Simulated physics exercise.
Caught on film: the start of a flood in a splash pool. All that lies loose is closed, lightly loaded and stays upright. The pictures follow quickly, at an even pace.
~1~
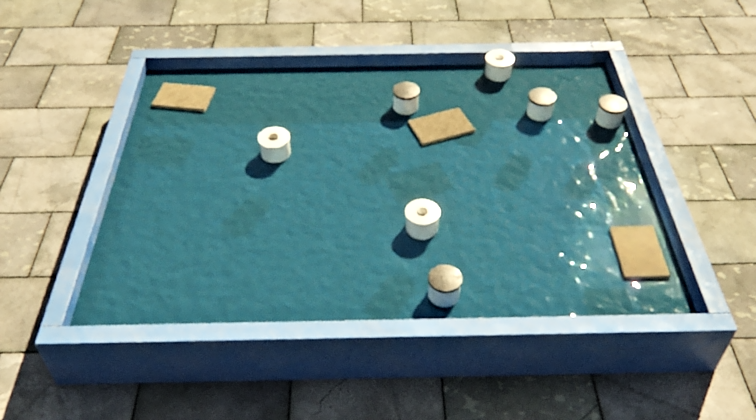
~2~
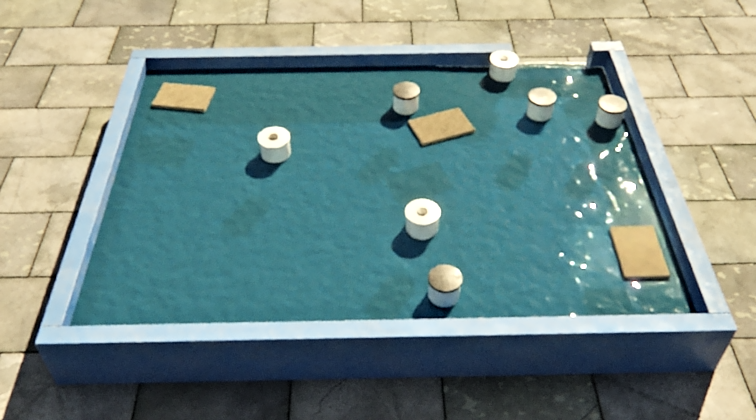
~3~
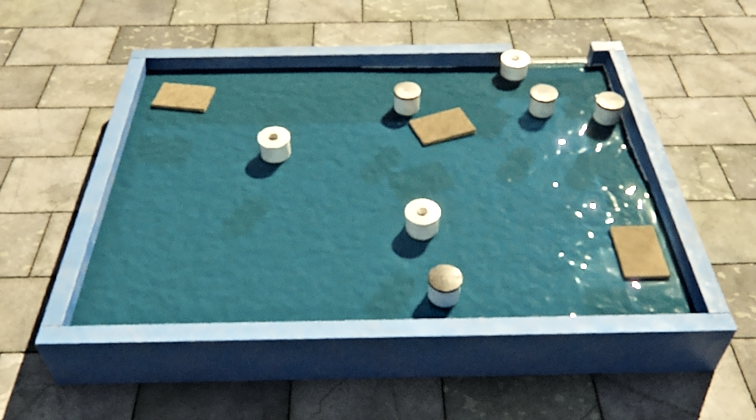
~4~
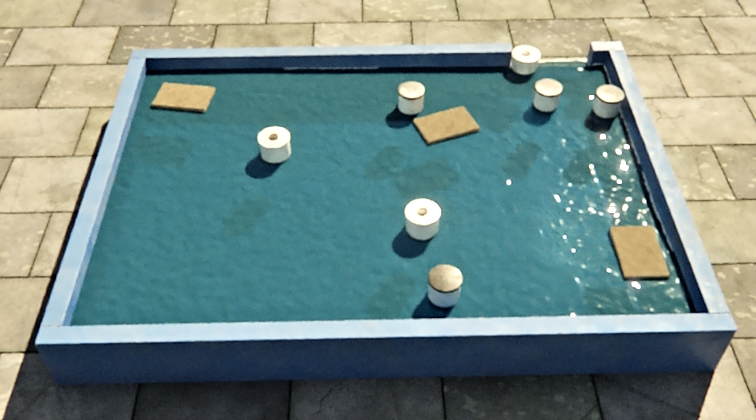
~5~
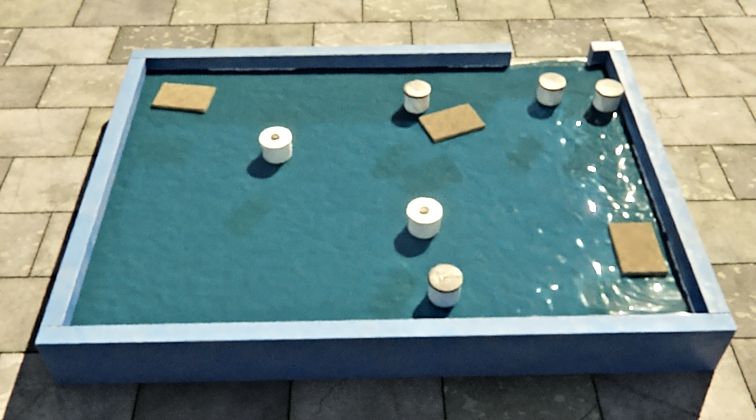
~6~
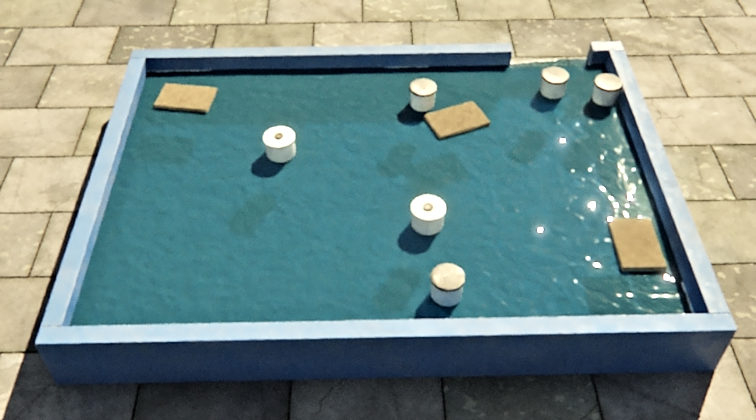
White tub drifting to a gap opened in the far wall of a blue pool and disappearing, as nearby floating tubs edge after it.
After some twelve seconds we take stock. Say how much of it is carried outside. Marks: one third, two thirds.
It is between one and two thirds.
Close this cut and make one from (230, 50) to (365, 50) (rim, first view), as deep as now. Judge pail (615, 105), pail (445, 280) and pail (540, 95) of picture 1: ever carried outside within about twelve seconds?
In turn: Inside, kept in, stays.
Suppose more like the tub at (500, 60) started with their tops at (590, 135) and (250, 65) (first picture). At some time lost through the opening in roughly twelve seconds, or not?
As listed: Washed out, left behind.
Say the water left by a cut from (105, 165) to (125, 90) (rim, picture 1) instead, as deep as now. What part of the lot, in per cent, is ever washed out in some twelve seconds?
I make it 20 per cent.
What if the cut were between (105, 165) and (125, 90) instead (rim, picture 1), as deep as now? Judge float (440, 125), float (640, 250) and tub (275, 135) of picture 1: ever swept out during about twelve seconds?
One after the other: Kept in, left behind, through.
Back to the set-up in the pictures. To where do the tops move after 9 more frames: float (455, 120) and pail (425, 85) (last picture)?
Near (495, 103) and (462, 79).
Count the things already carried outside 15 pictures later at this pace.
The number is 3.
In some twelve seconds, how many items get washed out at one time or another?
That makes 5.
A moment on, 1 of 10 are out; 9 afloat.
Next, 3 of 10 are out; 7 afloat.
Later, 3 of 10 are out; 7 afloat.
In the end, 5 of 10 are out; 5 afloat.
